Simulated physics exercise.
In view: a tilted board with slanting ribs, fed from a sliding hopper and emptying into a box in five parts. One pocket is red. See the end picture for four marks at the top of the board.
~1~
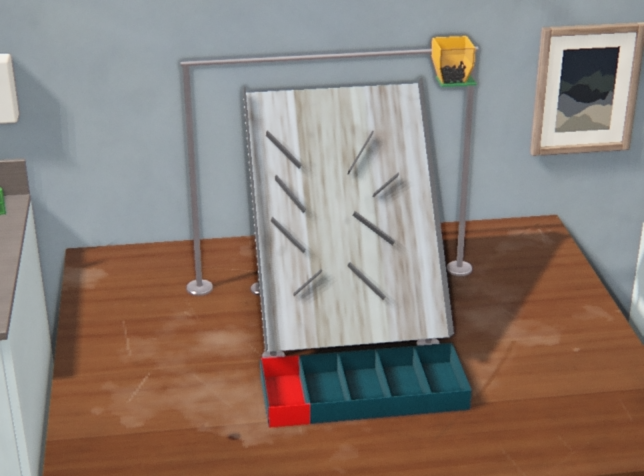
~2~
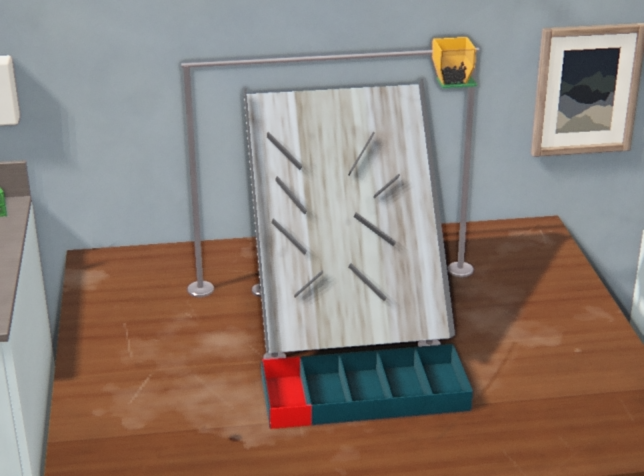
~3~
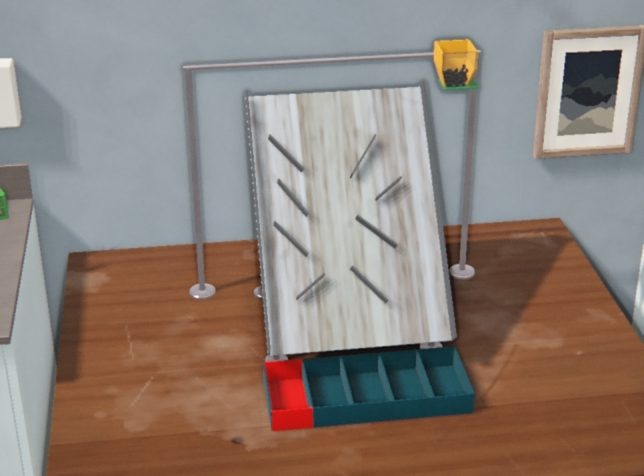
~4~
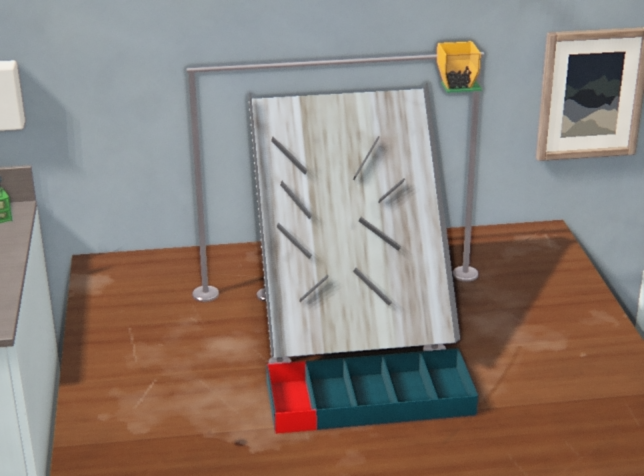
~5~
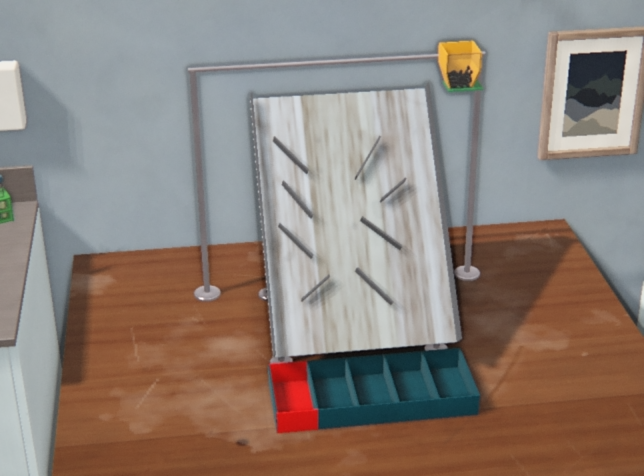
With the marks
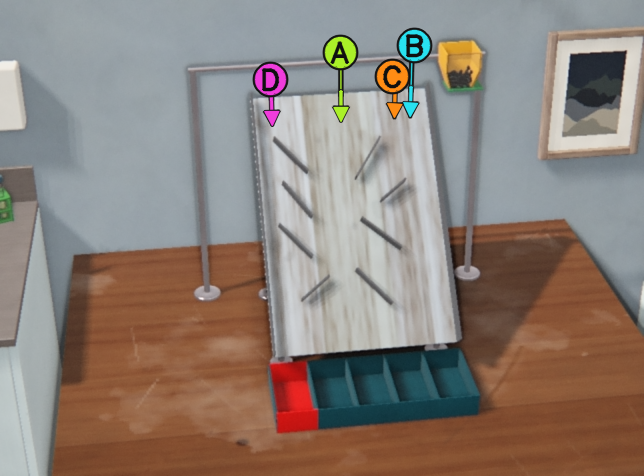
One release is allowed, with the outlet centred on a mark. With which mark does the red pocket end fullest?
The answer is mark D.
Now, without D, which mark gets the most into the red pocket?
Mark A.
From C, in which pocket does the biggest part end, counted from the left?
It is the fifth one.
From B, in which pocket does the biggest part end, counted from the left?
The fifth from the left.
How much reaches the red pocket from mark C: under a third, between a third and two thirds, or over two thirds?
Under a third.
On the marked copy, mark A meets the board at (340, 116); mark B meets the board at (410, 111); mark C meets the board at (394, 112); mark D meets the board at (272, 120).
Choosing A, about a quarter in the red pocket, most in other pockets.
Choosing B, none in the red pocket, nearly all in other pockets, a small part held on the board.
Choosing C, a stray few in the red pocket, most in other pockets, a small part held on the board, a small part outside the box.
Choosing D, about a third in the red pocket, about half in other pockets, a small part held on the board, a stray few outside the box.
